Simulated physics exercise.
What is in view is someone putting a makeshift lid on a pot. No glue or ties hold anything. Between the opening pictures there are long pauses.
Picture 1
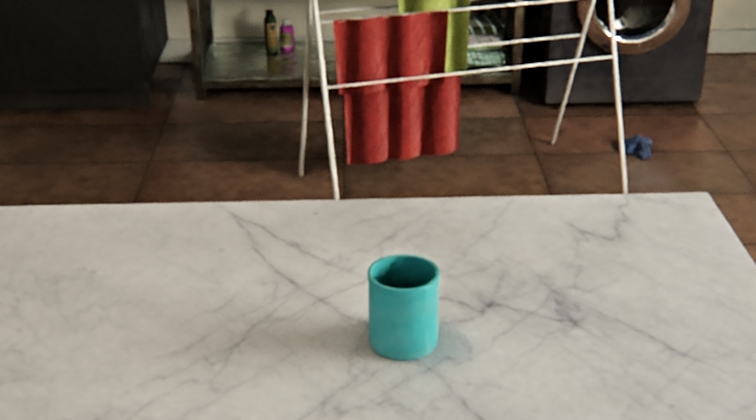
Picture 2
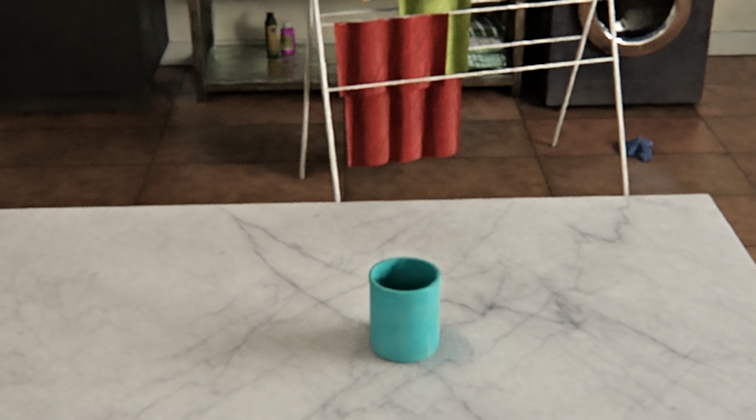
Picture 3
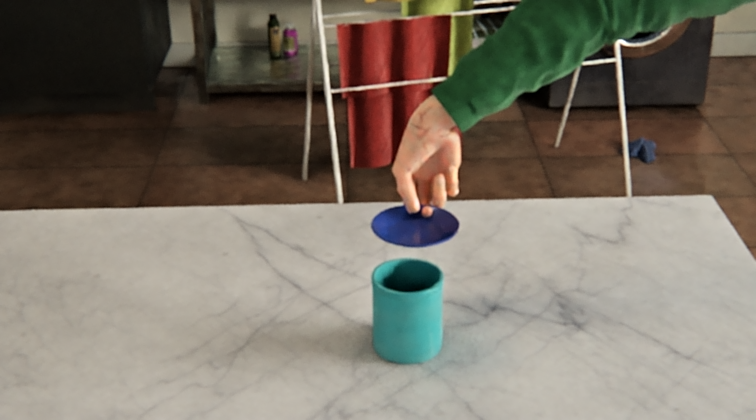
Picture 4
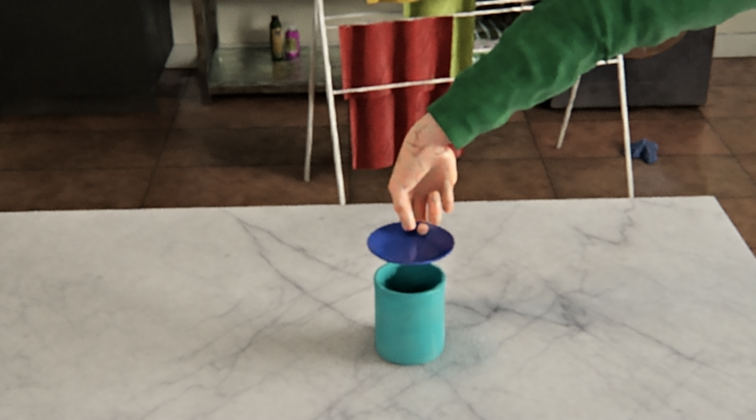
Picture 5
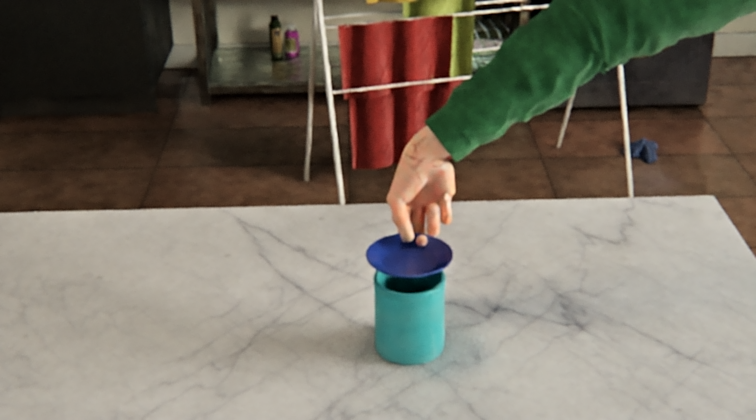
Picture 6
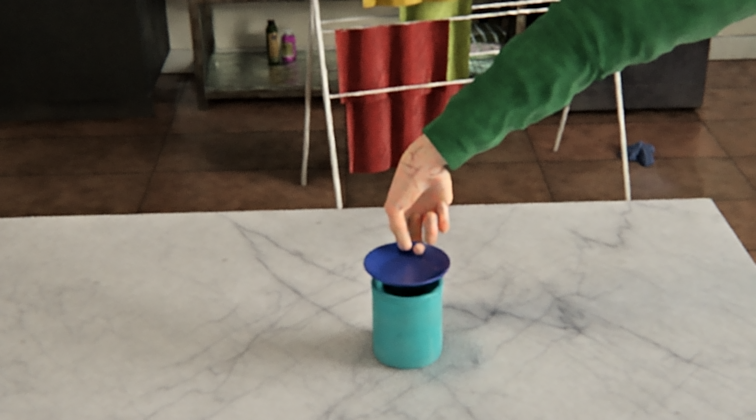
The video shows a turquoise jar standing alone on a marble table before a hand in a green sleeve brings in a blue plate above it, lowers the plate onto the jar's opening, and keeps holding it there.
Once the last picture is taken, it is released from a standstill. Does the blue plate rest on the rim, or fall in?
Result: Blue plate stays up.
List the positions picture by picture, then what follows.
In the first picture, jar (403, 307).
In the second picture, jar (405, 309).
In the third picture, still on the way; blue plate (416, 230); jar (407, 311).
In the fourth picture, still on the way; blue plate (411, 247); jar (410, 312).
In the fifth picture, still on the way; blue plate (409, 259); jar (410, 312).
In the sixth picture, in place, still held; blue plate (407, 267); jar (407, 316).
Then, 0.10 s past the last view, blue plate moving near (407, 275).
Then, 0.28 s past the last view, blue plate sitting on the rim near (407, 275).
Finally, the blue plate works as a lid, near (407, 275).
